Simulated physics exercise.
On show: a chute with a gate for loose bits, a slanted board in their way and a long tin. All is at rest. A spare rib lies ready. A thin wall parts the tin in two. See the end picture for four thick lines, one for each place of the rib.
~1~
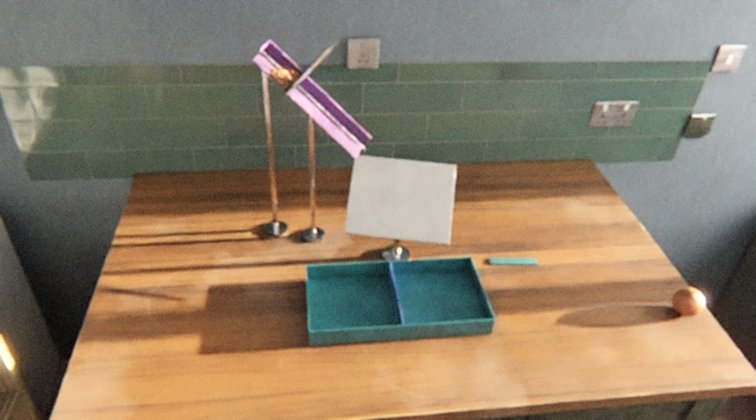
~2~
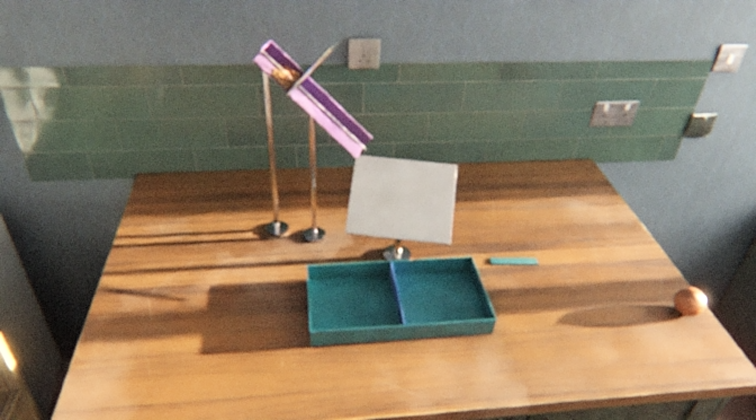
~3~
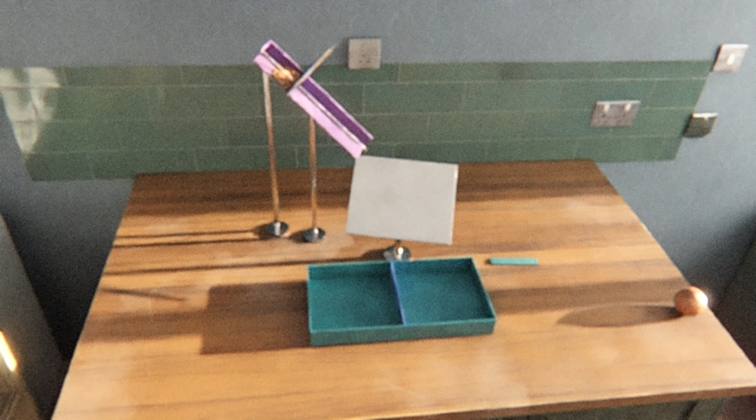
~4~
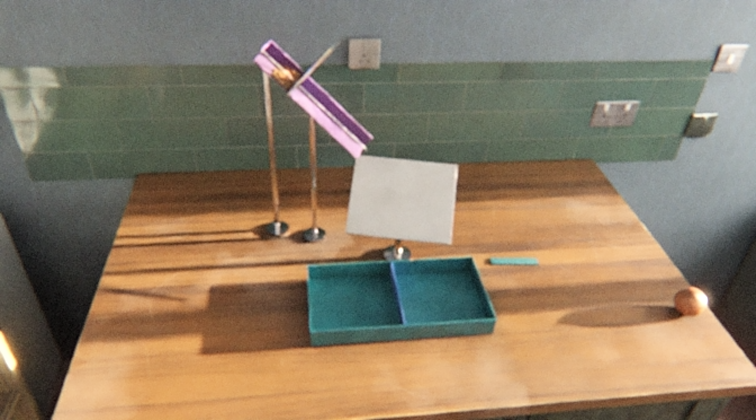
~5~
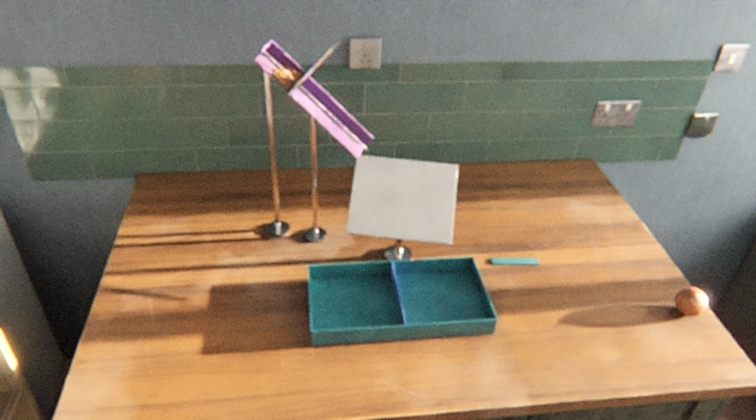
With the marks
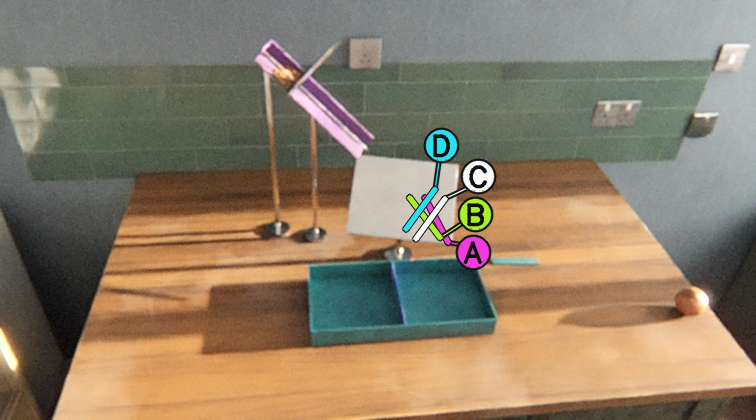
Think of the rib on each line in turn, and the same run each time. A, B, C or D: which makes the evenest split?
Line C does it best.
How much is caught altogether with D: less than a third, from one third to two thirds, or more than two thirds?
Line D gives more than two thirds.
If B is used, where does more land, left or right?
The right half.
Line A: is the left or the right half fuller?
The right half.
On the marked copy, line A from (424, 197) to (448, 242); line B from (409, 197) to (440, 237); line C from (445, 198) to (415, 238); line D from (435, 189) to (406, 229).
If A is chosen, of what is caught, about a tenth in the left half, almost all in the right.
If B is chosen, of what is caught, about a tenth in the left half, the larger part in the right.
If C is chosen, of what is caught, roughly half in the left half, roughly half in the right.
If D is chosen, of what is caught, the larger part in the left half, about a tenth in the right.
